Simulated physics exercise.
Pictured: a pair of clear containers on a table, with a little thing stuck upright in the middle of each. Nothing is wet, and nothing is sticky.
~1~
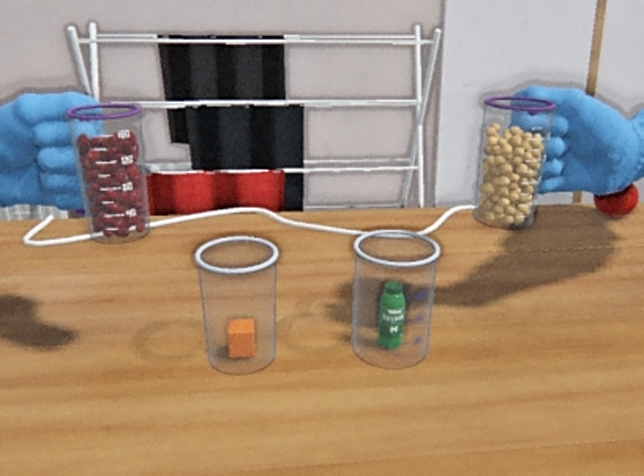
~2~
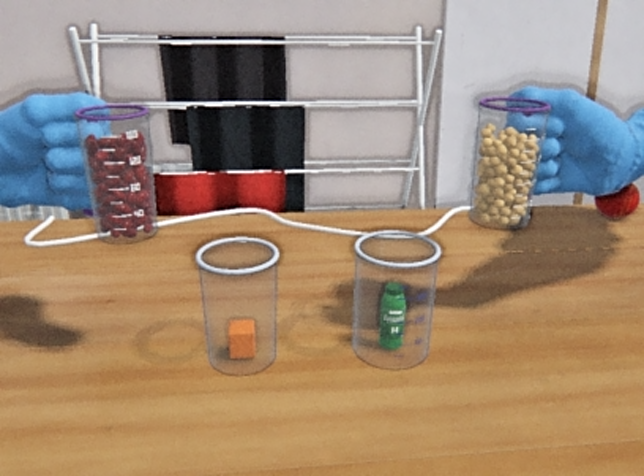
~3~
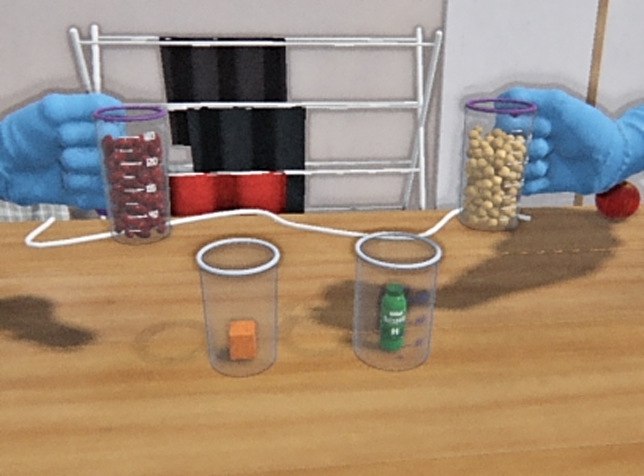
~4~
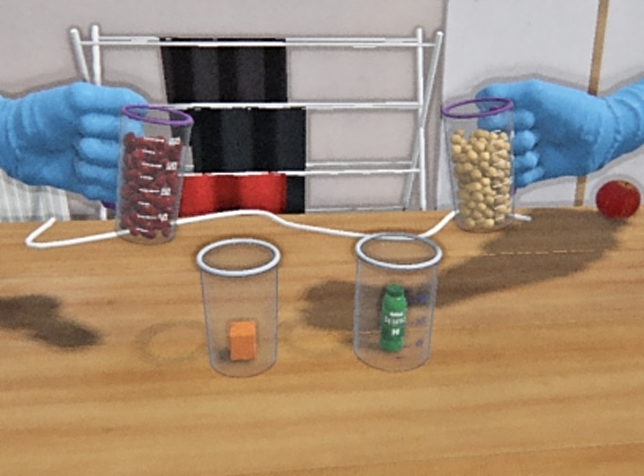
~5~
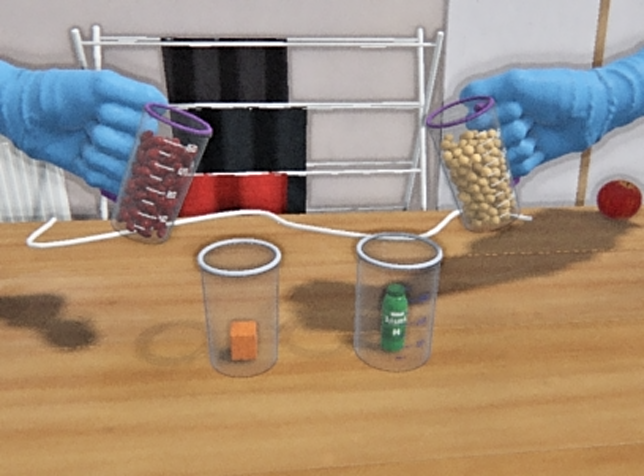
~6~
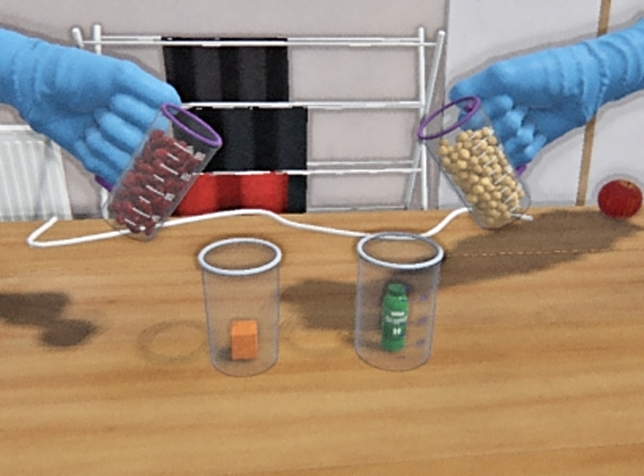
Two blue-gloved hands hold clear, purple-rimmed cups above a wooden table, seen from the front and slightly above by a still camera. The left cup holds dark red beans and the right pale chickpeas, behind two clear glasses containing an orange block at left and a small green bottle at right. Both hands move the cups inward, then tilt them steadily toward each other.
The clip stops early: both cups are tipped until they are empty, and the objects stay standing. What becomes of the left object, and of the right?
The left object will get fully engulfed; the right object will jut up past the level.
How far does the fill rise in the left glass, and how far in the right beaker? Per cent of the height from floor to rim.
Left side: 55 %; right side: 50 %.
Then, 0.36 s past the last view, left glass empty, all of its cupful still in the cup; right beaker empty, all of its cupful still in the cup.
Then, 0.83 s past the last view, left glass empty, all of its cupful still in the cup; right beaker nearly empty, nearly all of its cupful still in the cup.
Then, 1.32 s past the last view, left glass nearly empty, about two thirds of its cupful still in the cup; right beaker nearly empty, about half of its cupful still in the cup.
Finally, left glass half full (surface near (242, 301)), nothing beside it; right beaker half full (surface near (396, 300)), nothing beside it; the left thing is covered; the right thing is still showing.
